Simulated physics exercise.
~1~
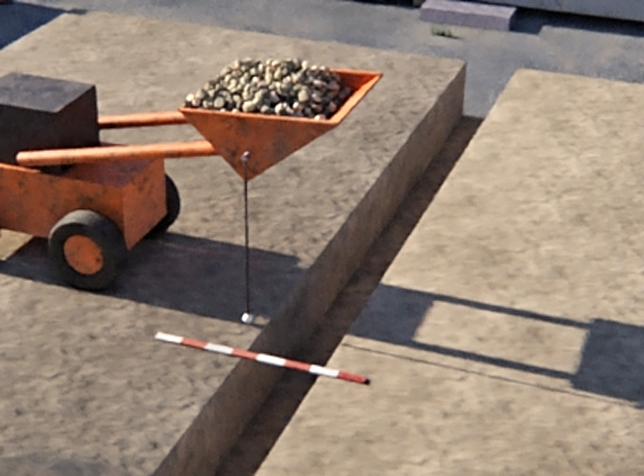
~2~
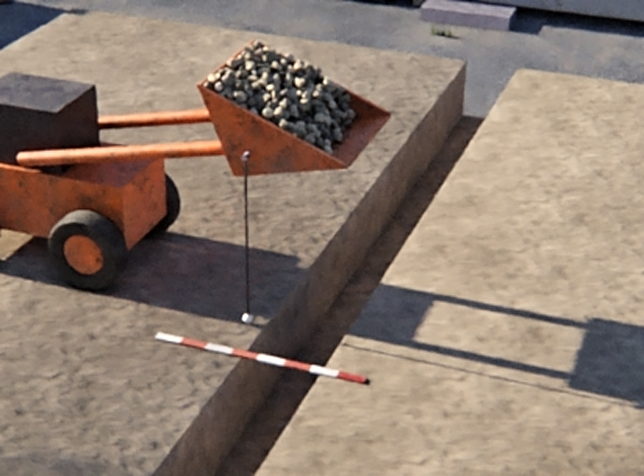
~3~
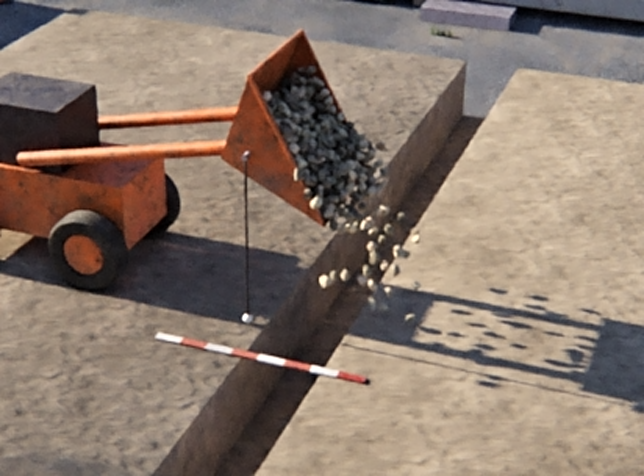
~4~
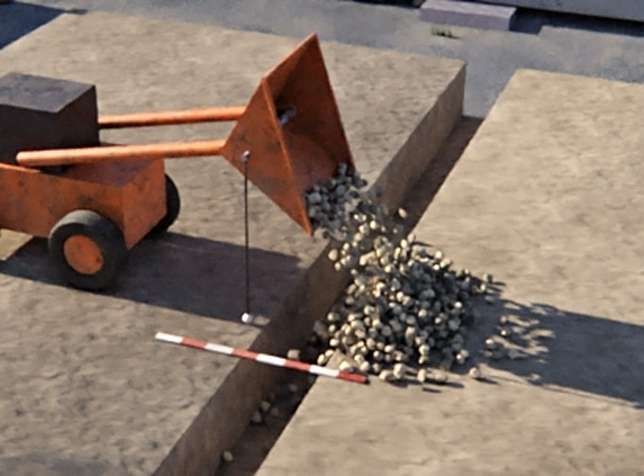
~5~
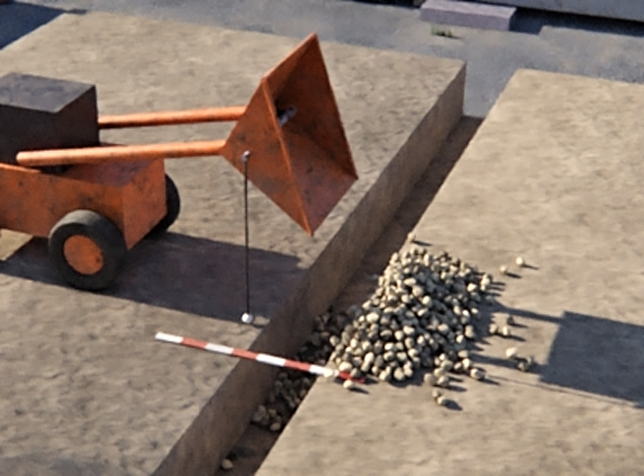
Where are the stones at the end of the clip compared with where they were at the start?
At the start the stones are heaped in the raised orange bucket. At the end they lie lower and to the right, mostly piled on the ground past the trench, with some down in the trench.
